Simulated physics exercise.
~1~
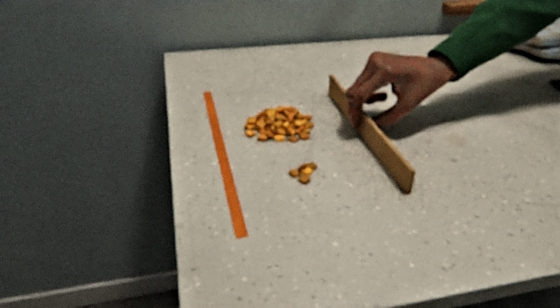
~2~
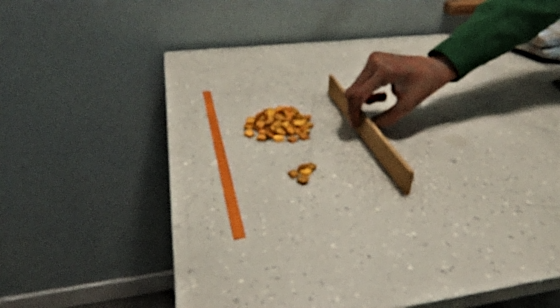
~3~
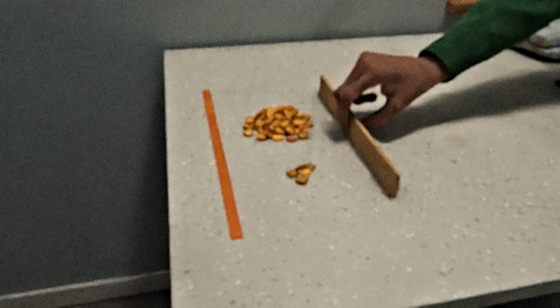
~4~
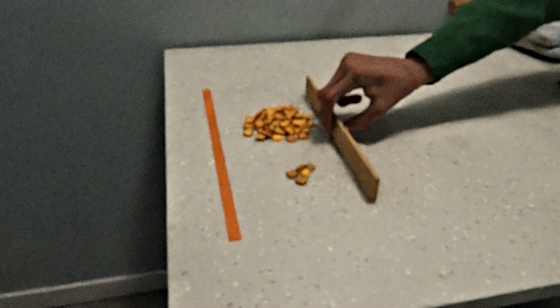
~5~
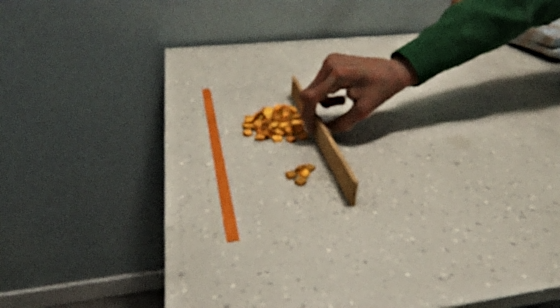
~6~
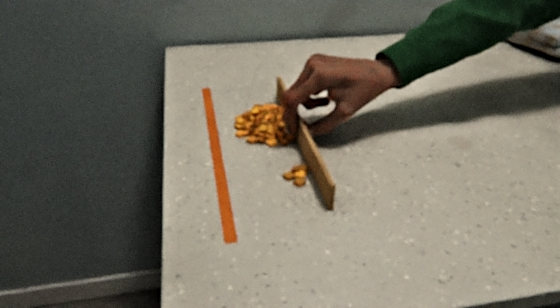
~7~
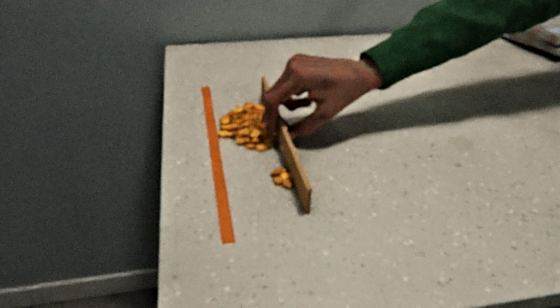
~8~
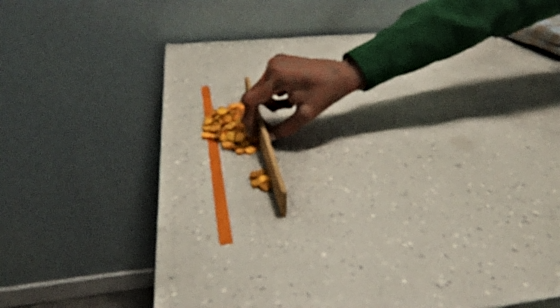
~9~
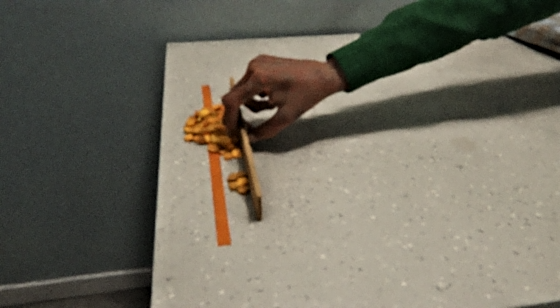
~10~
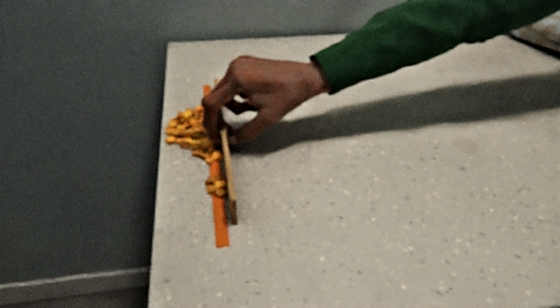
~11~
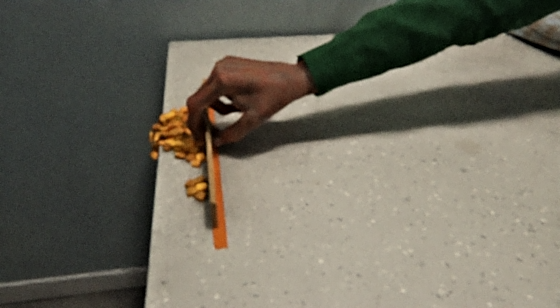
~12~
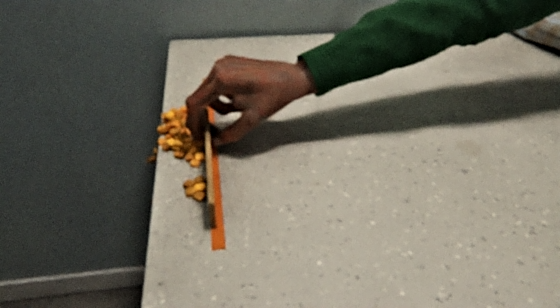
A hand in a green sleeve holds a thin strip of brown card upright on a pale speckled table against a dark grey wall, seen from above at an angle. To its left lie two batches of golden, nut-like pieces, a larger one behind and a small one in front, with orange tape beyond them. The hand slides the card left, gathering the back batch first and then the front one. Both are pushed across the tape towards the table's left end. The card stops at the tape, leaving the front batch on the table while a few back pieces slip over the edge.
